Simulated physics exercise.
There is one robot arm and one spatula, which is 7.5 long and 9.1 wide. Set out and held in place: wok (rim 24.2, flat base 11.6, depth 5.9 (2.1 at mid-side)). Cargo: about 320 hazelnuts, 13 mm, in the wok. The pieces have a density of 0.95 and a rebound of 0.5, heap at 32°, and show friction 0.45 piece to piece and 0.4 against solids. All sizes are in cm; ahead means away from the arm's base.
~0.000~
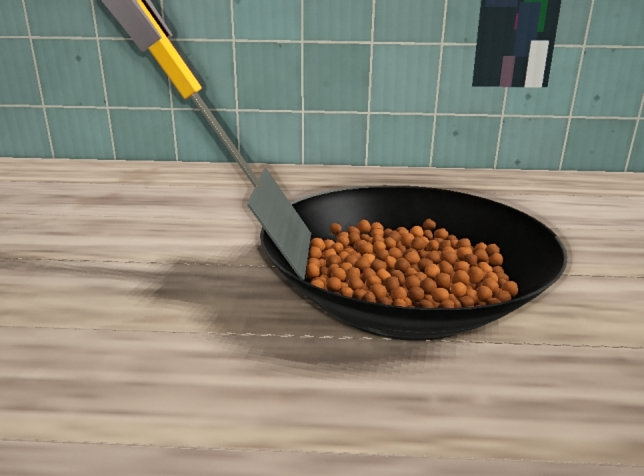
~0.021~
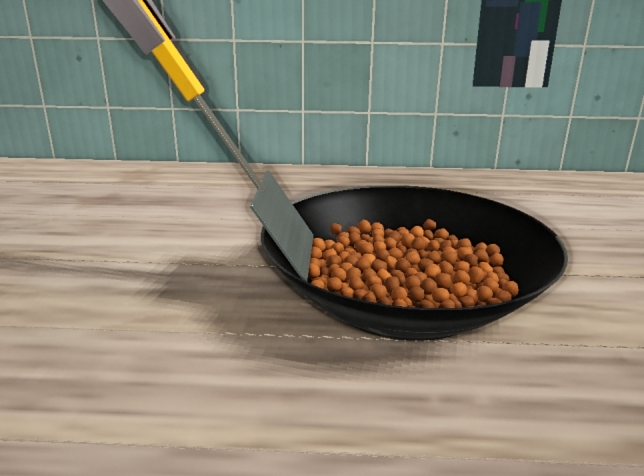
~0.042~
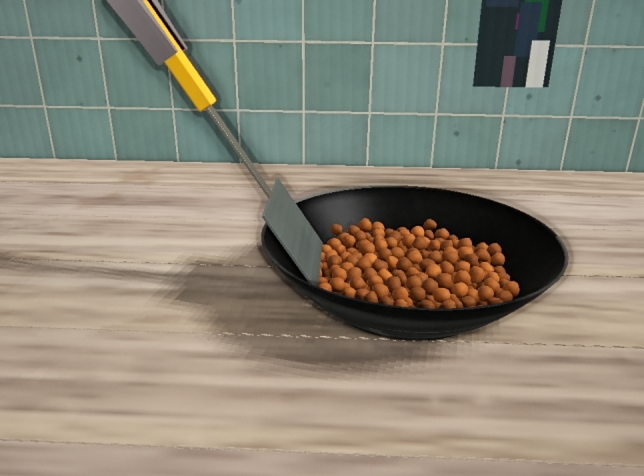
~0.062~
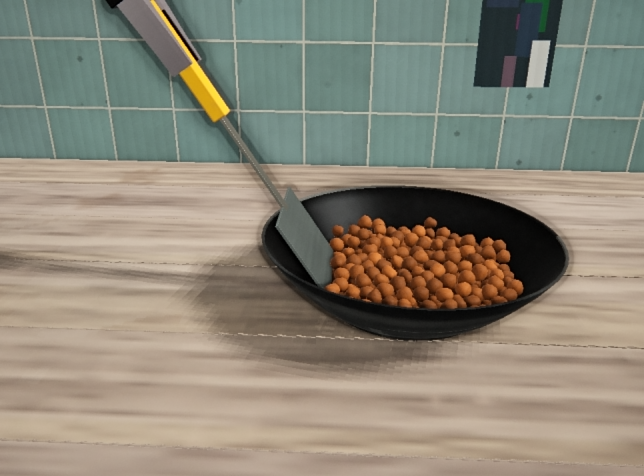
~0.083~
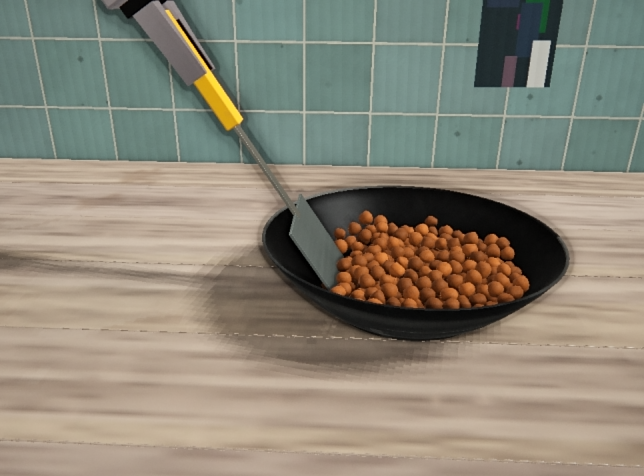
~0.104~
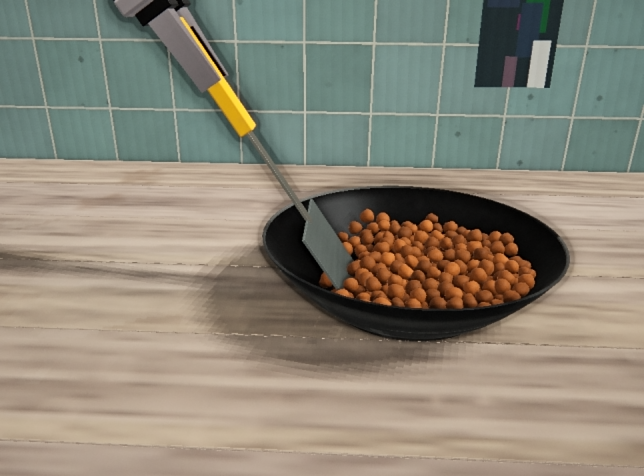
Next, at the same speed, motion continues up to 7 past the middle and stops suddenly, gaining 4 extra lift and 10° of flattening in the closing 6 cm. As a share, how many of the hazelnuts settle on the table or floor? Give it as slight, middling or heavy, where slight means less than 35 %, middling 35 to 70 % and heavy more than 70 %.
Slight.
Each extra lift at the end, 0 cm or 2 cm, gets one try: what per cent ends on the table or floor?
15 and 15 %.
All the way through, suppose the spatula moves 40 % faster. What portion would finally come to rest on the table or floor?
Roughly 25 per cent, I'd say.
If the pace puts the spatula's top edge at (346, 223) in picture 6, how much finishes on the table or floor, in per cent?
Near 35 in a hundred.
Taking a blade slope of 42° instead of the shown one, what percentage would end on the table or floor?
It would come to roughly 10 percent.
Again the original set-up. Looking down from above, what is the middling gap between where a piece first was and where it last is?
Roughly 4 centimetres.
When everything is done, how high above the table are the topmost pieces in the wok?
Height at rest: Roughly 6.5 cm.
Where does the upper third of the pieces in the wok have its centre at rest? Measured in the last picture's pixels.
It is centred around (497, 258).
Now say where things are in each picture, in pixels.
In the first frame, spatula top edge at (257, 184), sloping 57°; upper third of the load around (404, 266), from x 310 to 510, top at y 225; 319 in the wok.
In the second frame, spatula top edge at (260, 186), sloping 57°; upper third of the load around (405, 266), from x 310 to 510, top at y 225.
In the third frame, spatula top edge at (271, 195), sloping 57°; upper third of the load around (408, 267), from x 315 to 510, top at y 225.
In the fourth frame, spatula top edge at (283, 205), sloping 57°; upper third of the load around (418, 267), from x 320 to 515, top at y 225.
In the fifth frame, spatula top edge at (295, 212), sloping 57°; upper third of the load around (426, 268), from x 325 to 520, top at y 220.
In the sixth frame, spatula top edge at (308, 218), sloping 57°; upper third of the load around (438, 267), from x 325 to 525, top at y 215; 319 in the wok.
By 0.19 s, sloping 57°, highest piece 8 above the table; 318 in the wok, 1 on the blade or in flight.
By 0.28 s, sloping 52°, highest piece 7 above the table; 317 in the wok, 2 on the blade or in flight.
By 0.53 s, sloping 47°, highest piece 8 above the table; 265 in the wok, 48 on the table or floor, 6 on the blade or in flight.
By 1.58 s, sloping 47°, highest piece 6 above the table; 262 in the wok, 57 on the table or floor.
Final count, 262 in the wok, 57 on the table or floor. That is 18 % on the table or floor.
